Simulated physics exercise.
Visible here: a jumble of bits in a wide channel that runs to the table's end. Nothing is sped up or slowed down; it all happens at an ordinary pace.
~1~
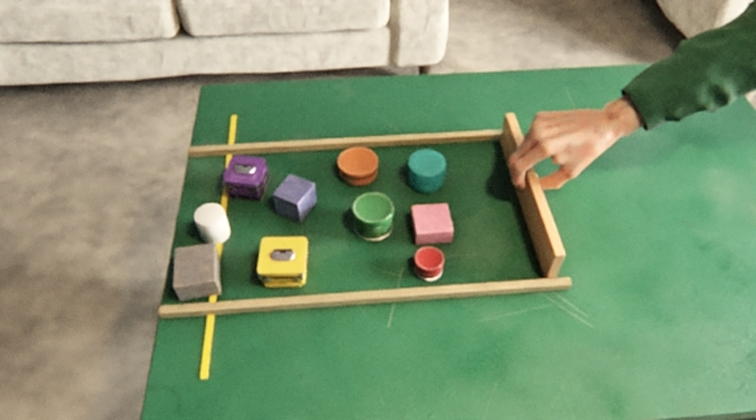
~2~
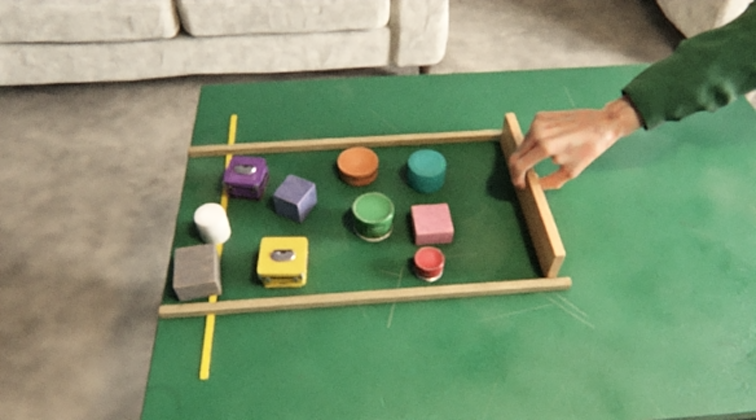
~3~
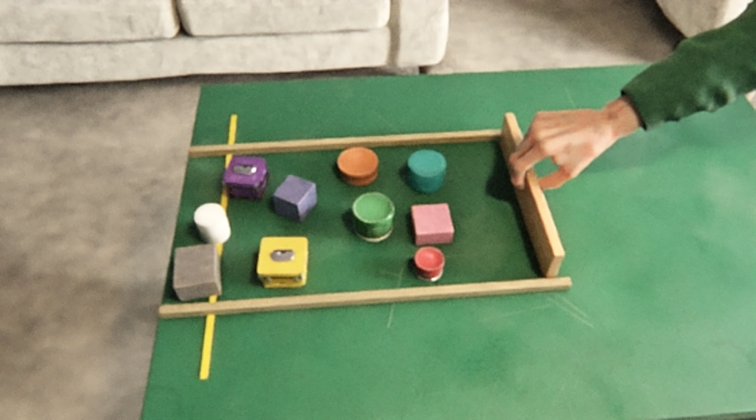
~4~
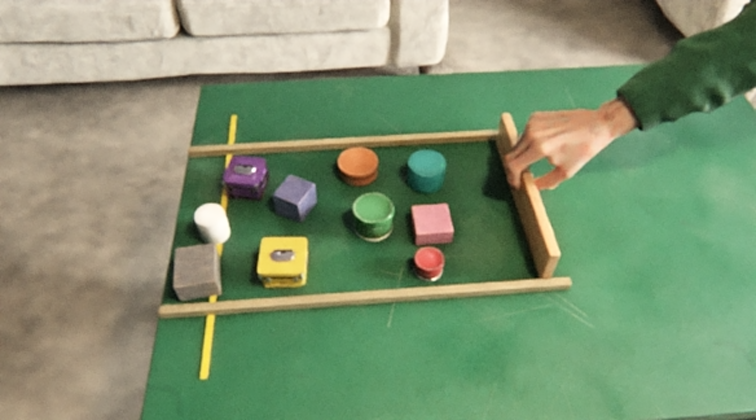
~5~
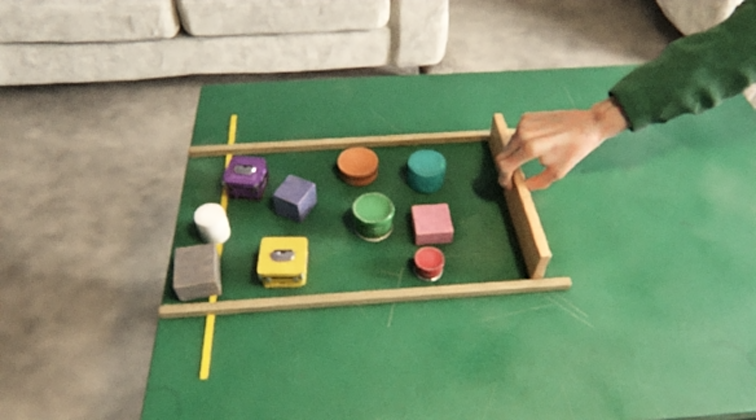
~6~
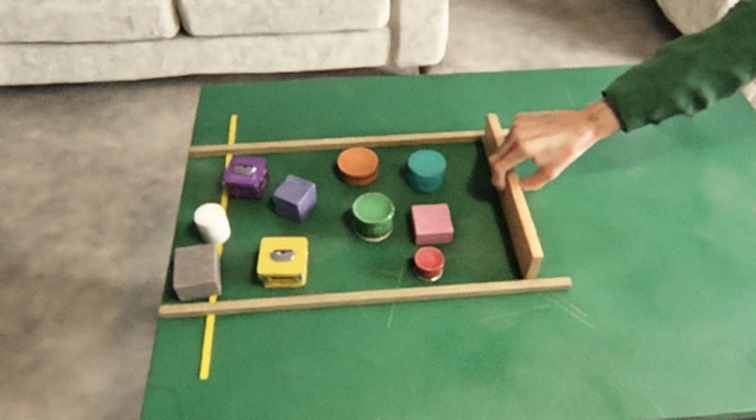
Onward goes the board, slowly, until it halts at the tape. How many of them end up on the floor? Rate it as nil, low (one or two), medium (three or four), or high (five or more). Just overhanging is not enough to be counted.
High, five or more.
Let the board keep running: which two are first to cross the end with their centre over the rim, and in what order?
Order, earliest first: White lid, grey block.
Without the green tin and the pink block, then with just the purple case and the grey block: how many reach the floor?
Counts - first: 2; second: 3.
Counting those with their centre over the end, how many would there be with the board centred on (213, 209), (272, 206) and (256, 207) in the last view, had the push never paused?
Past the end: 6, 0 and 2.
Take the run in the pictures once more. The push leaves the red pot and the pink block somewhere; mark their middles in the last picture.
Near (198, 284) and (199, 239).
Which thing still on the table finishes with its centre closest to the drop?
The yellow case.
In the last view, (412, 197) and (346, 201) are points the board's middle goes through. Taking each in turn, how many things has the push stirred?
By then 5, and 6.
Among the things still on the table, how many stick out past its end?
The total comes out at 1.
Soon after, none off yet; grey block at rest near (198, 272); white lid at rest near (212, 225); purple case at rest near (247, 178).
In the end, the number that fall off is five or more; gone, green tin, blue block, purple case, white lid and grey block.
